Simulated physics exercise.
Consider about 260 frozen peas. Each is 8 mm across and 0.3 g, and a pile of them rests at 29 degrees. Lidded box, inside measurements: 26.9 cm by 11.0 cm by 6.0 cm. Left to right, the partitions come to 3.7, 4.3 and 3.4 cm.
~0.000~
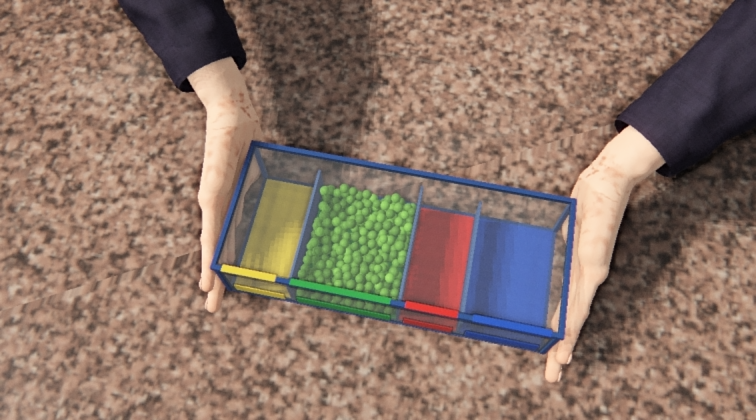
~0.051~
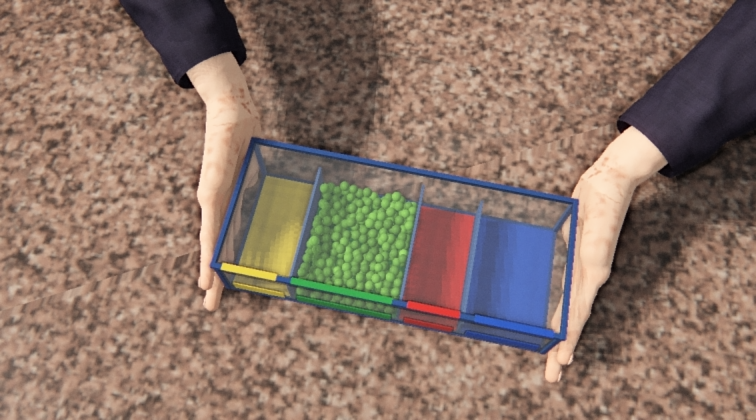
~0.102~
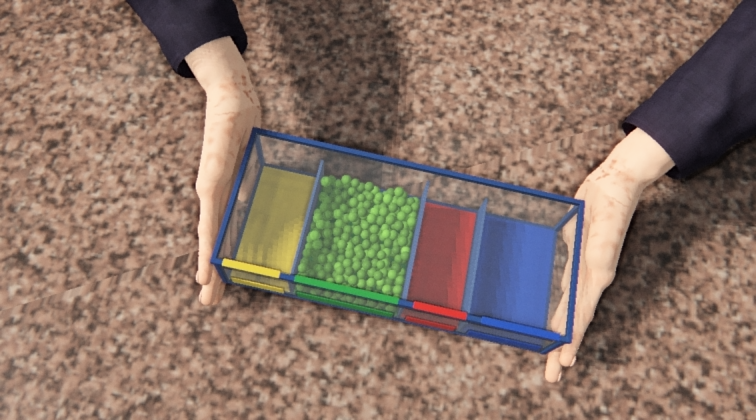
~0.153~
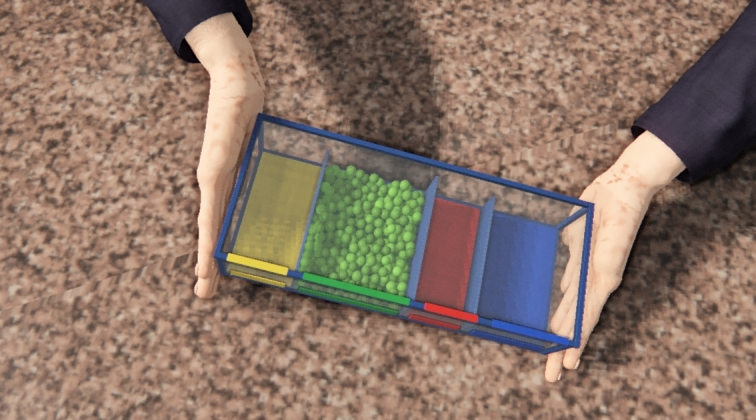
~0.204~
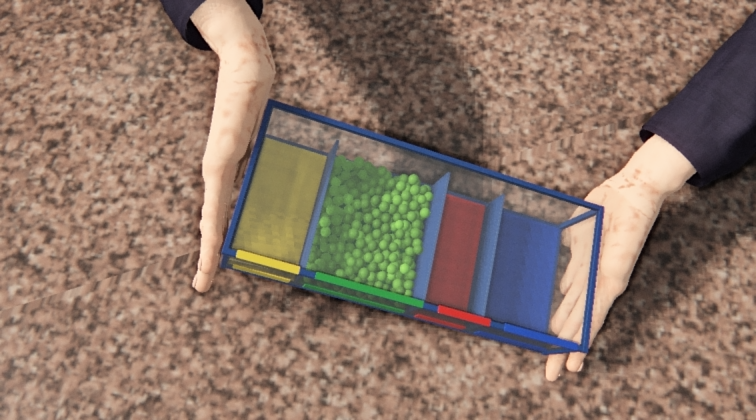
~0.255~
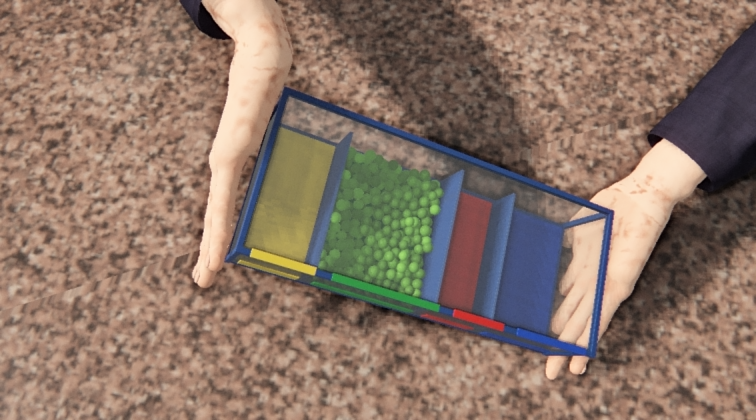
Two hands hold a clear, blue-edged box with yellow, green, red and blue sections, level at first, then tilt it steadily so its right side dips lower, while the small green balls stay within the green section.
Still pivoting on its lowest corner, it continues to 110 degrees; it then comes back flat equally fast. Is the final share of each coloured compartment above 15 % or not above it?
Red - not above; blue - above; green - above; yellow - not above.
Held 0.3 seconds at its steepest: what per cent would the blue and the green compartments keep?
In per cent: Blue 25, green 70.
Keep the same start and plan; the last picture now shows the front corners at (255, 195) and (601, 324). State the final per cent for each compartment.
You'd see red at 5 percent, blue at 20, green at 75 and yellow at 0 percent.
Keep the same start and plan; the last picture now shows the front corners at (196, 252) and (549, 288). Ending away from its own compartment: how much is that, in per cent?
That gives some 75 per cent.
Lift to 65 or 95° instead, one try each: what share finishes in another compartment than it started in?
Roughly 10 percent for the first try and 30 percent for the second.
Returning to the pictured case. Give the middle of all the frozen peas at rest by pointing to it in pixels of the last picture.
Somewhere near (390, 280) in the last picture.
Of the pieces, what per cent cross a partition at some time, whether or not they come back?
I'd say near 30 percent of them.
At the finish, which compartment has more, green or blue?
Green comes out ahead.
Then, at 1.05 s, tilt 109 degrees; red 5 %, blue 15 %, green 80 %.
After 1.58 s, tilt 47 degrees; red 10 %, blue 25 %, green 70 %.
Then, at 2.18 s, tilt 0 degrees; red 10 %, blue 25 %, green 70 %.
By 3.0 s all is still; red 10 %, blue 25 %, green 70 %, yellow 0 %.
